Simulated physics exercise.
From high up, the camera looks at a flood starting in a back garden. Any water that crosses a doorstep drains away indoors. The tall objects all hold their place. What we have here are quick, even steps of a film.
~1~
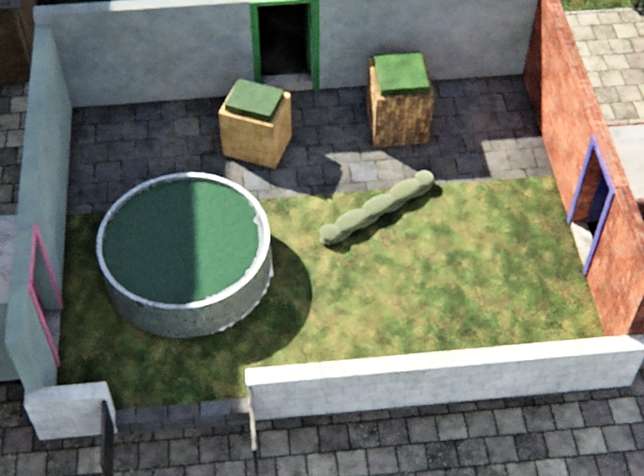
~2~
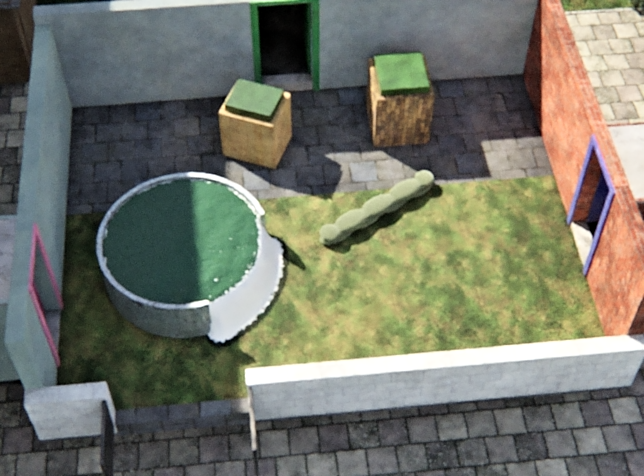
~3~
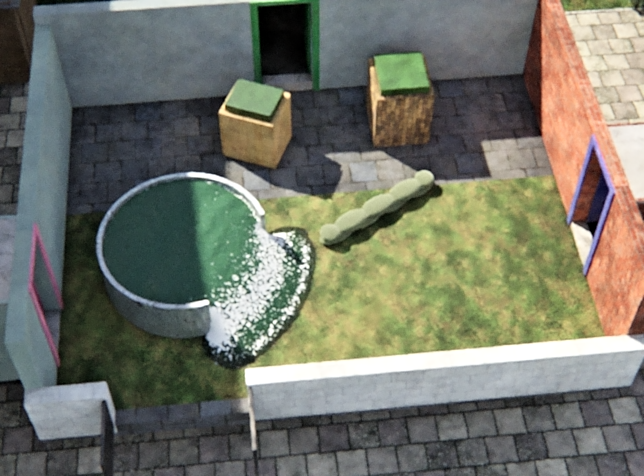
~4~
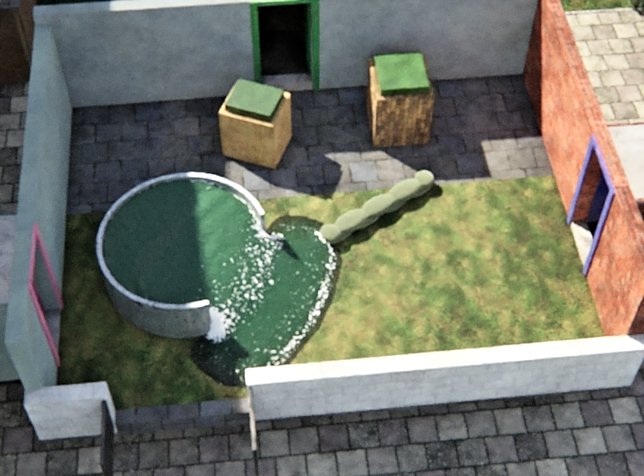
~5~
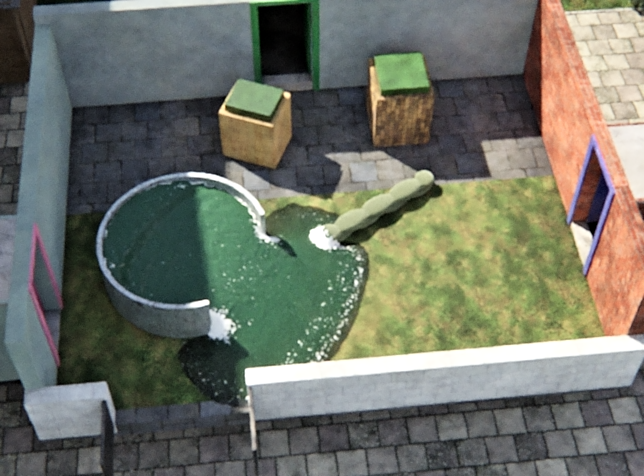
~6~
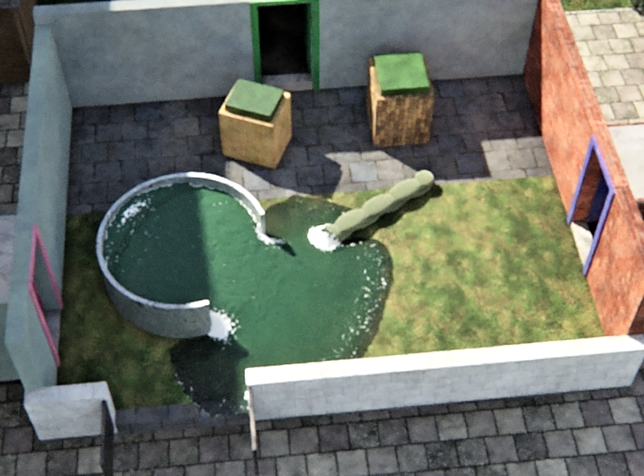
The clip opens on a walled garden seen from above, with a round pool brimming with still green water. The pool's lower-right side gives way and white, foaming water pours onto the grass, then spreads rightward as a dark green sheet, washing around the near end of the low hedge.
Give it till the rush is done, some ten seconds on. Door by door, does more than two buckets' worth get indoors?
One by one: The pink door does not surpass two buckets, the blue door surpasses two buckets, the green door does not surpass two buckets.
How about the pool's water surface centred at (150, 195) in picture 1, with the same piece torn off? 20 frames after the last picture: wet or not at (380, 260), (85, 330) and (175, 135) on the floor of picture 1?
I'd call them watered, still dry and still dry, in the order asked.
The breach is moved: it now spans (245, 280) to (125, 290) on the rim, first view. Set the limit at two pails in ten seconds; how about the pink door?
Note: Pink door crosses the line.
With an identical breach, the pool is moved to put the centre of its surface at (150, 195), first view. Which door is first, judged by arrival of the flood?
That would be the green door, I think.
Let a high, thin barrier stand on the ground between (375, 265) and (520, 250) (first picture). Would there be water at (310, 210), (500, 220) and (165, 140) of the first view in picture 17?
Taking the points in order - wetted, unwetted, unwetted.
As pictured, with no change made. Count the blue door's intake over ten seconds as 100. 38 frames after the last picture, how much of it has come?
I'd put it at 95 percent.
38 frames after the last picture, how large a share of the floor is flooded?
Roughly 75 %.
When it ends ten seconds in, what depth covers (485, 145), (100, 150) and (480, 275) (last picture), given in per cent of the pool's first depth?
I'd say close to 14, 0 and 12 percent.
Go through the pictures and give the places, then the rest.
The first picture shows still water in the round pool at (184, 241).
In the second picture, water pours out at (258, 284) and has run to (277, 241).
In the third picture, the front is at (299, 233), out from the gap at (258, 287).
In the fourth picture, the front is at (317, 225), out from the gap at (258, 288).
In the fifth picture, the front is at (335, 218), out from the gap at (258, 288).
In the sixth picture, the front is at (349, 214), out from the gap at (258, 288).
A moment on, water covers 25 % of the floor; the pink door not reached, the blue door not reached, the green door not reached.
Next, water covers 40 % of the floor; the pink door not reached, the blue door not reached, the green door not reached.
Then, water covers 55 % of the floor; the pink door not reached, the blue door under two buckets in, the green door not reached.
Later, water covers 75 % of the floor; the pink door not reached, the blue door over two buckets in, the green door wet at the sill, nothing in.
In the end, water covers 85 % of the floor; the pink door wet at the sill, nothing in, the blue door over two buckets in, the green door wet at the sill, nothing in.
